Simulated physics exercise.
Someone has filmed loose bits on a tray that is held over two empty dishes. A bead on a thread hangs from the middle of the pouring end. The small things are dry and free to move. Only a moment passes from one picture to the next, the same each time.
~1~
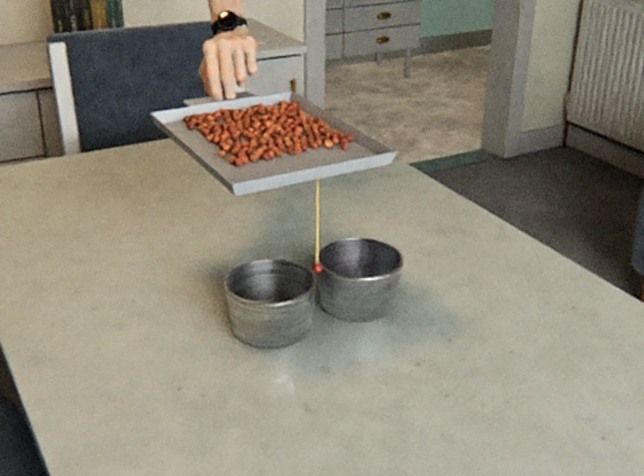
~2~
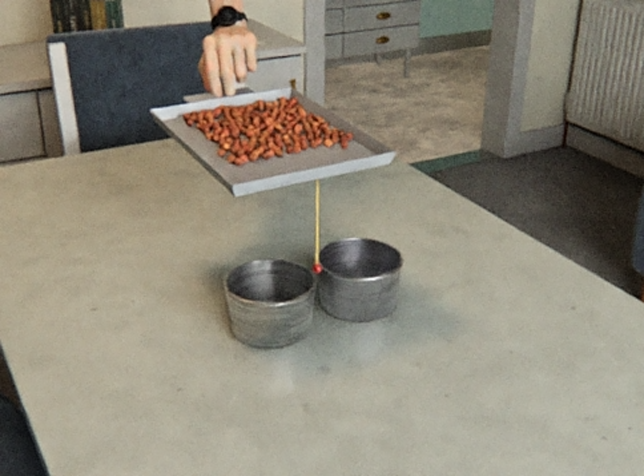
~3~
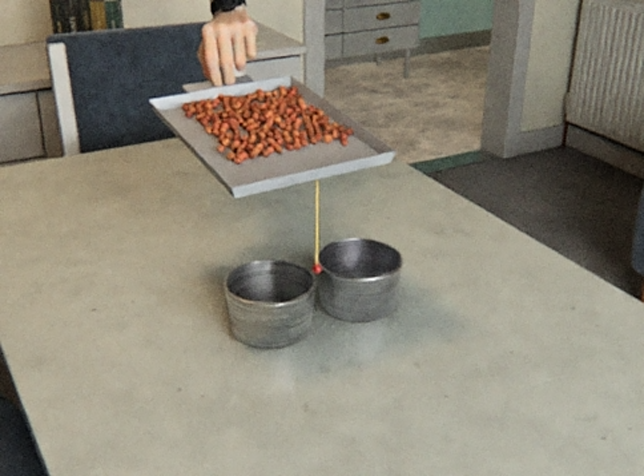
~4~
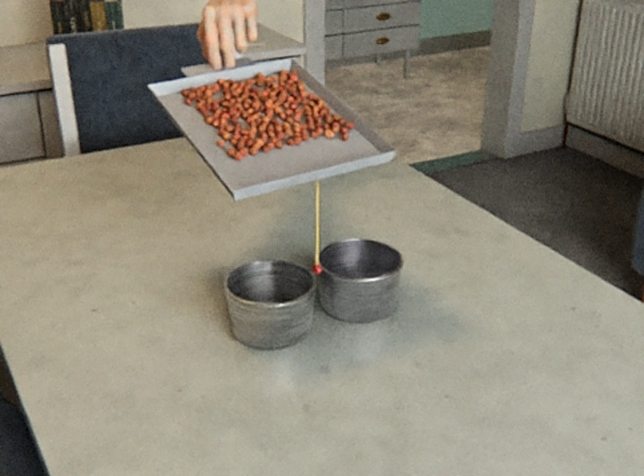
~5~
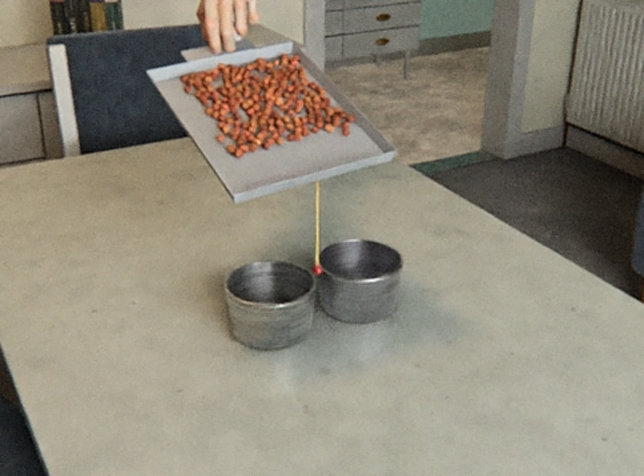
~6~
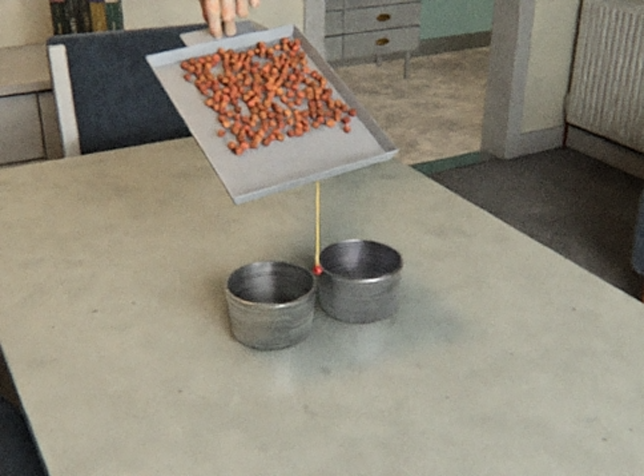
Above a table, a hand raises the back of a tray of reddish-brown bits, tilting it.
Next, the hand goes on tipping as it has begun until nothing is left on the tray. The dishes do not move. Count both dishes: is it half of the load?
Together they catch less than half.
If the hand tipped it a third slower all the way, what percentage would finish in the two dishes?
About 10 per cent.
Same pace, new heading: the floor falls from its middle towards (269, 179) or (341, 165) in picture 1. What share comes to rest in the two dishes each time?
In turn 20 and 30 in a hundred.
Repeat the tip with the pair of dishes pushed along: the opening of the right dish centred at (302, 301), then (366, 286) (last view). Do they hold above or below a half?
In turn: More than half; most of it.
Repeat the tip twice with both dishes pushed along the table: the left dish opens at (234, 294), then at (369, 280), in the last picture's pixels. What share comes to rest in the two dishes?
First some 20, then 10 per cent.
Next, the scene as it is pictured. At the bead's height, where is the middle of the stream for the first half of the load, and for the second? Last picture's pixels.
The first part at (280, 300); the rest at (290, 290).
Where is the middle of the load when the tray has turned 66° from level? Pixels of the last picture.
Around (284, 178).
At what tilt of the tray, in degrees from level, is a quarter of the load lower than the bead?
At some 80 degrees.
Soon, tray tipped steeply; most on the tray; about a quarter in the air.
A while on, tray tipped past a quarter turn; about a quarter on the tray; a stray few in the left dish; about half outside both; about a quarter in the air.
Towards the end, tray tipped past a quarter turn; a small part in the left dish; a stray few in the right dish; nearly all outside both.
Finally, tray tipped past a quarter turn; a small part in the left dish; a stray few in the right dish; nearly all outside both.
